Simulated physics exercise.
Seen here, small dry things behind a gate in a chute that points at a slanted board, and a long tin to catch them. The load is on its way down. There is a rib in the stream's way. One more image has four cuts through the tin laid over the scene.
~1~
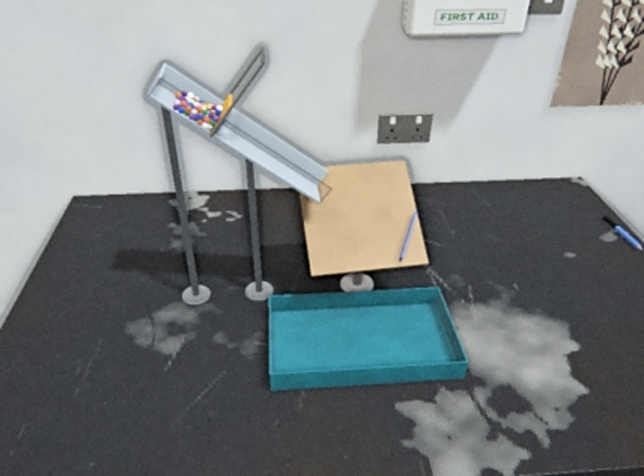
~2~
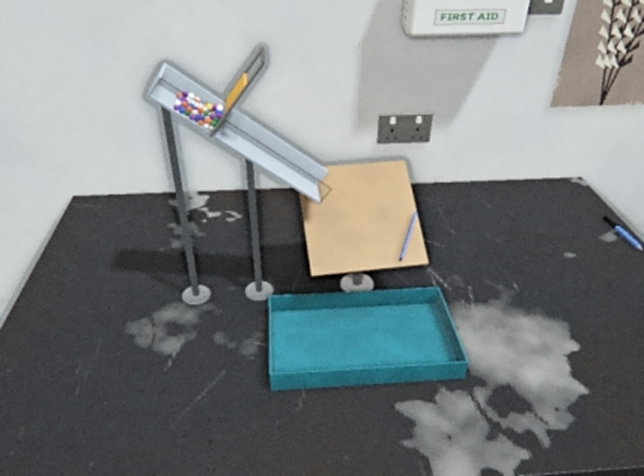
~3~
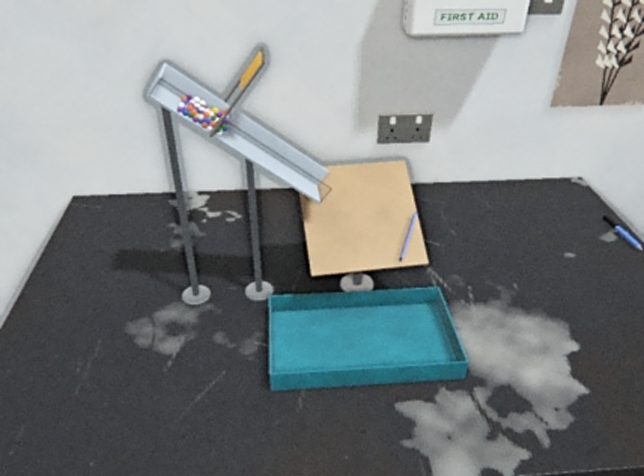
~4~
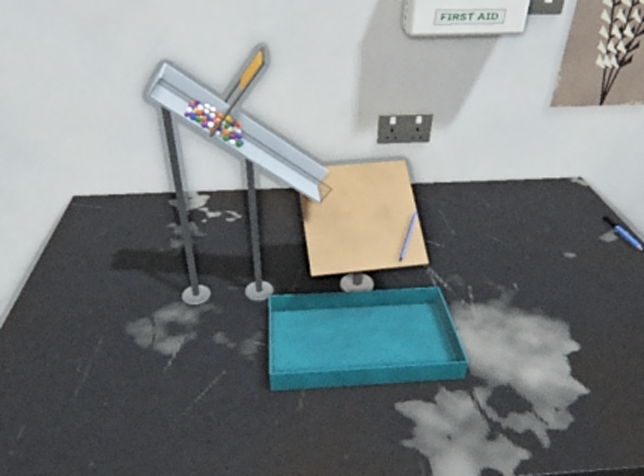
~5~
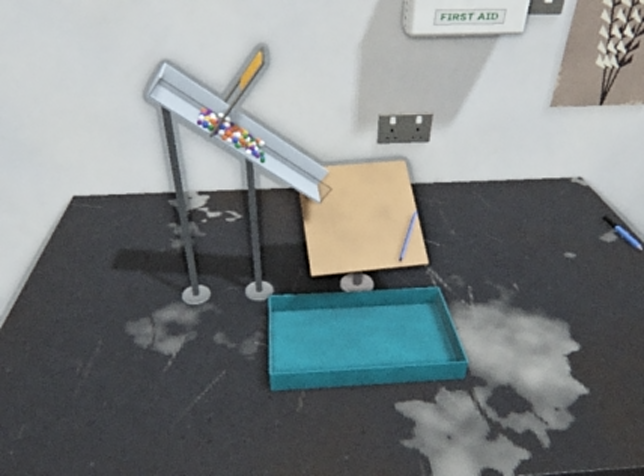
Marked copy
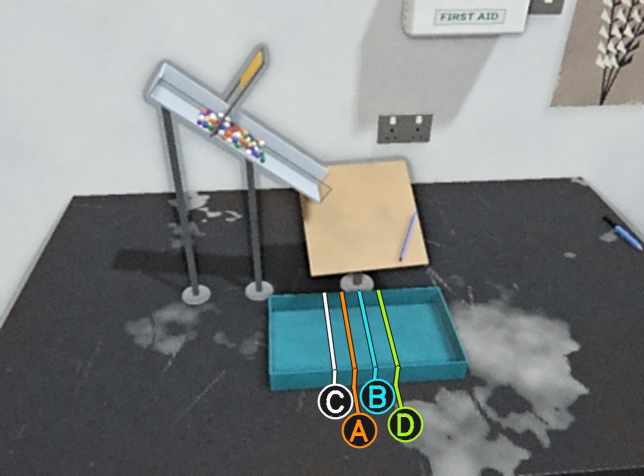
Colourful beads sliding down a sloping metal chute as its gate opens, above a tilted wooden board and an empty teal tray.
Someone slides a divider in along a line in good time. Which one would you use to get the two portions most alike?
D.
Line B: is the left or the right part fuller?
Right.
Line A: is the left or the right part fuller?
The right side.
On the marked copy, line A crosses the front rim at (354, 369); line B crosses the front rim at (375, 367); line C crosses the front rim at (334, 370); line D crosses the front rim at (397, 366).
With A, of what is caught, none on the left of the divider, all on the right.
With B, of what is caught, a small part on the left of the divider, nearly all on the right.
With C, of what is caught, none on the left of the divider, all on the right.
With D, of what is caught, about a third on the left of the divider, about two thirds on the right.
